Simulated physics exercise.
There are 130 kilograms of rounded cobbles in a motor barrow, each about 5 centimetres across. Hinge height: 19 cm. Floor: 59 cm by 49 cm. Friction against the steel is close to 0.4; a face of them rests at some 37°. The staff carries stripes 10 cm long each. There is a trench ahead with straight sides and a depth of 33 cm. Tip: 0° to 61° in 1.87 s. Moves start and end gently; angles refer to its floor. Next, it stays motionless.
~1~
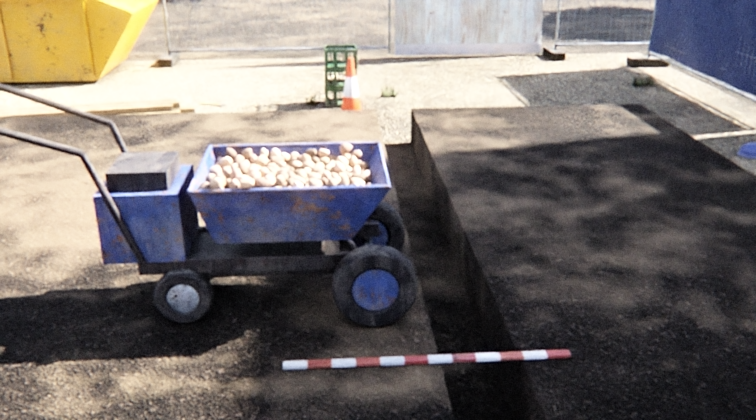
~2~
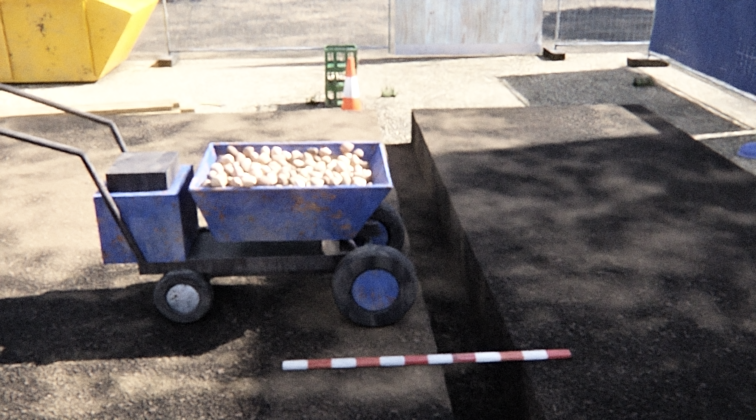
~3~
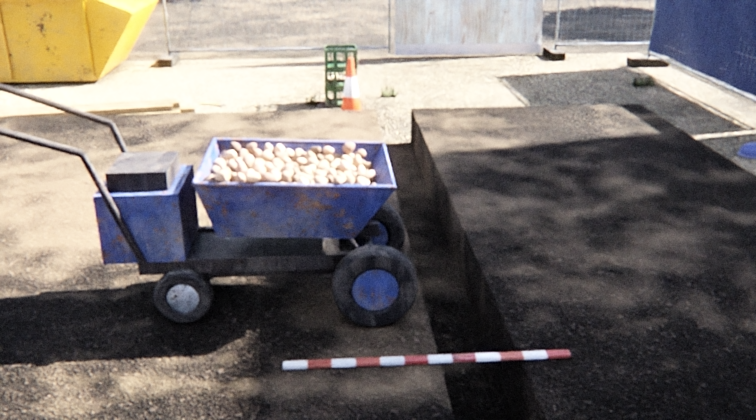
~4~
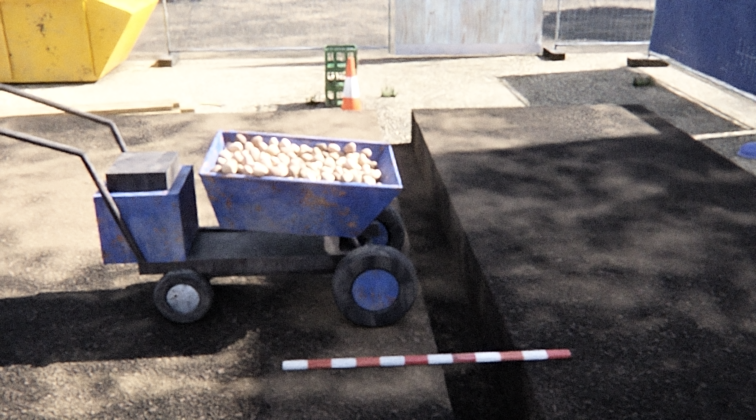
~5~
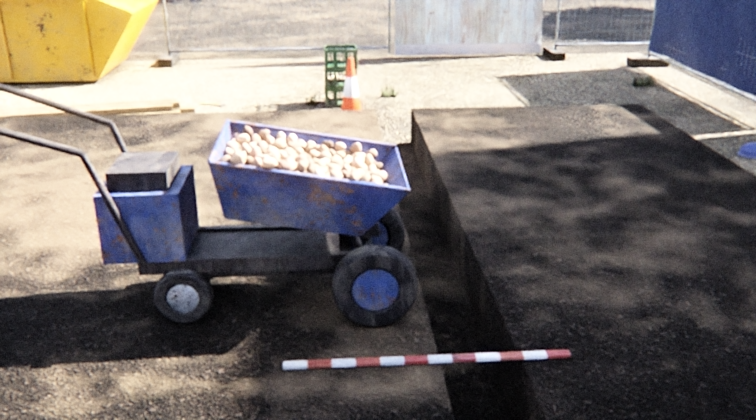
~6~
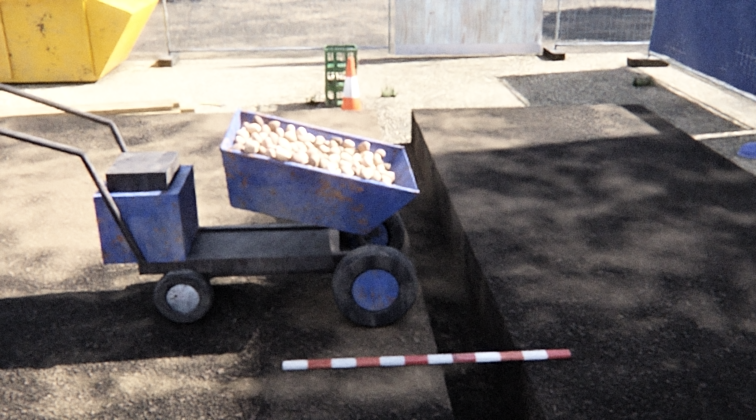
A small blue dumper with black handles, loaded with pale rounded stones, stands at left on sunlit, shadow-dappled dark ground, seen from its side and slightly above by a still camera. A straight-sided trench lies just right of its wheels, a red-and-white striped staff in front, a yellow skip, green crate, orange-and-white cone and fencing behind. The blue skip slowly tilts, its left end rising and its right lip edging rightward, while the wheels stay still.
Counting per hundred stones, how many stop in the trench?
Some 32.
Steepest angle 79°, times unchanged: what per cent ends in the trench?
Roughly 35%.
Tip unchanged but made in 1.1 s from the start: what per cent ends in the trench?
In that case some 20 per cent.
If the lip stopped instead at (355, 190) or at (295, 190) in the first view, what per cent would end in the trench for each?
Close to 60 percent in the first case, 45 percent in the second.
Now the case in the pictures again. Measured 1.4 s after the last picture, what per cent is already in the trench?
Some 10 per cent of the load by that point.
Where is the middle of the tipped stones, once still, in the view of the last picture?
Centre estimate: Around (499, 287).
Then, 0.8 s after the last picture the floor is at 51°, 100 % in the skip; the foremost stones are at (463, 206).
Then, 1.4 s after the last picture the floor is at 61°, 73 % in the skip, 9 % in the trench, 18 % past the trench; the foremost stones are at (557, 285).
Then, 1.7 s after the last picture the floor is at 61°, 54 % in the skip, 15 % in the trench, 31 % past the trench; the foremost stones are at (612, 286).
Then, 3.7 s after the last picture the floor is at 61°, 36 % in the skip, 32 % in the trench, 33 % past the trench; the foremost stones are at (662, 282).
